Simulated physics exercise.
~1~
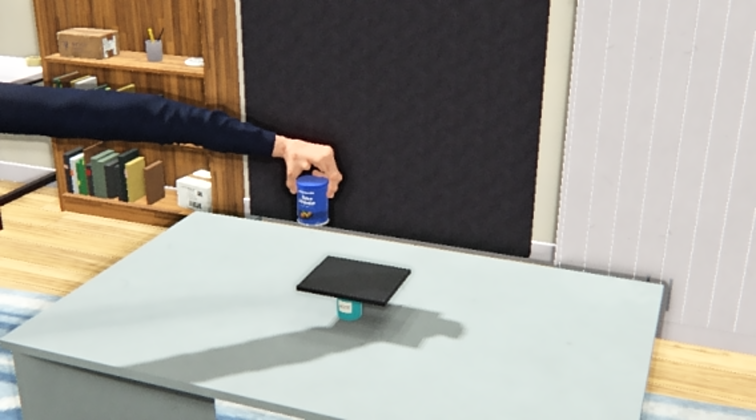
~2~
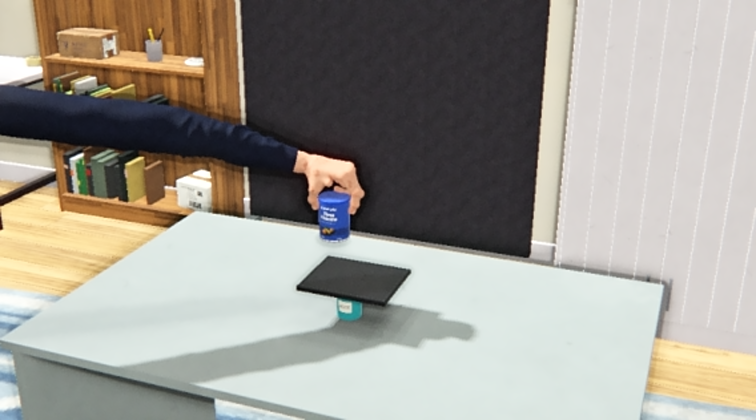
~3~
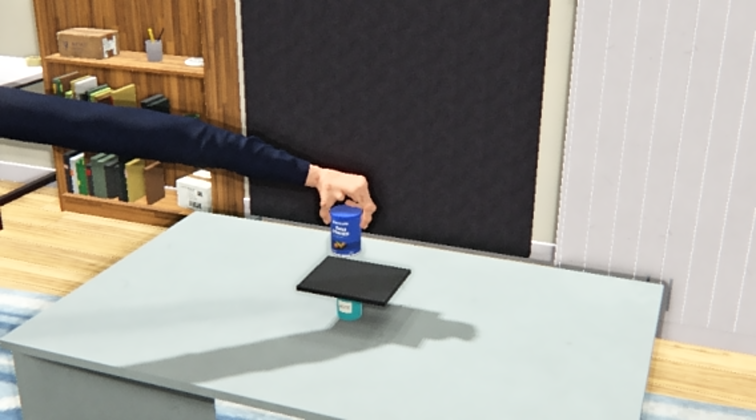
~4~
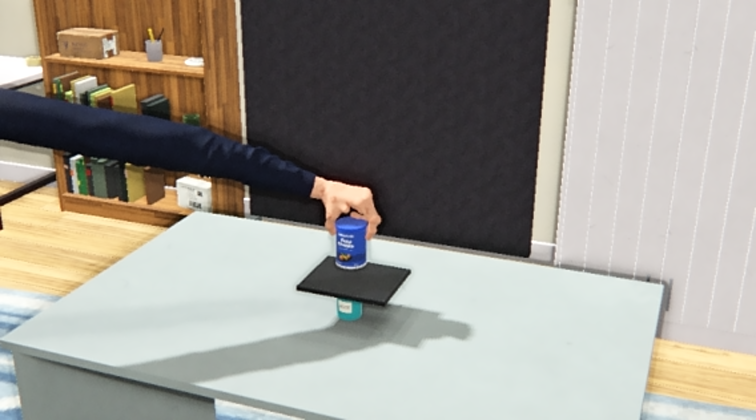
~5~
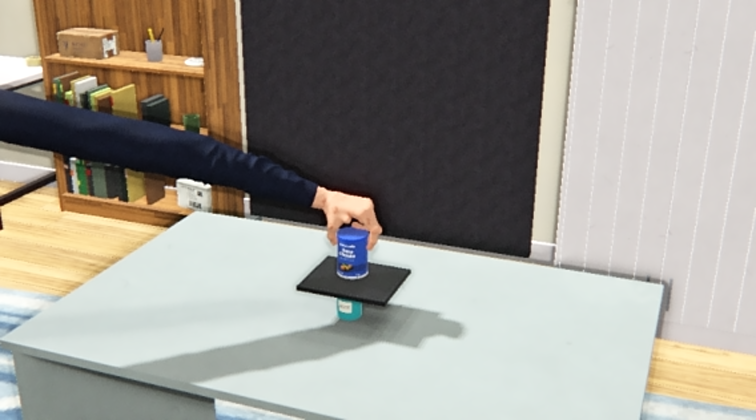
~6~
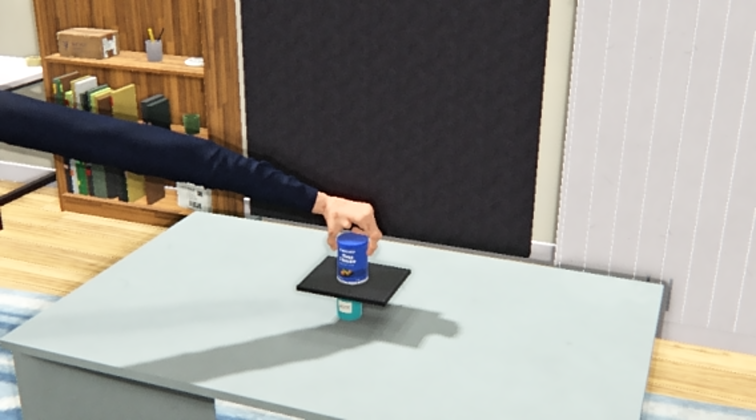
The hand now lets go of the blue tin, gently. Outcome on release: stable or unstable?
It will most likely stay balanced.
Then, 0.60 s on from there, no change.
Then, 1.40 s on from there, blue tin resting near (353, 258).
In the end, all 3 unmoved. At the end, from the last picture's camera, blue tin near (353, 258). The stack holds.
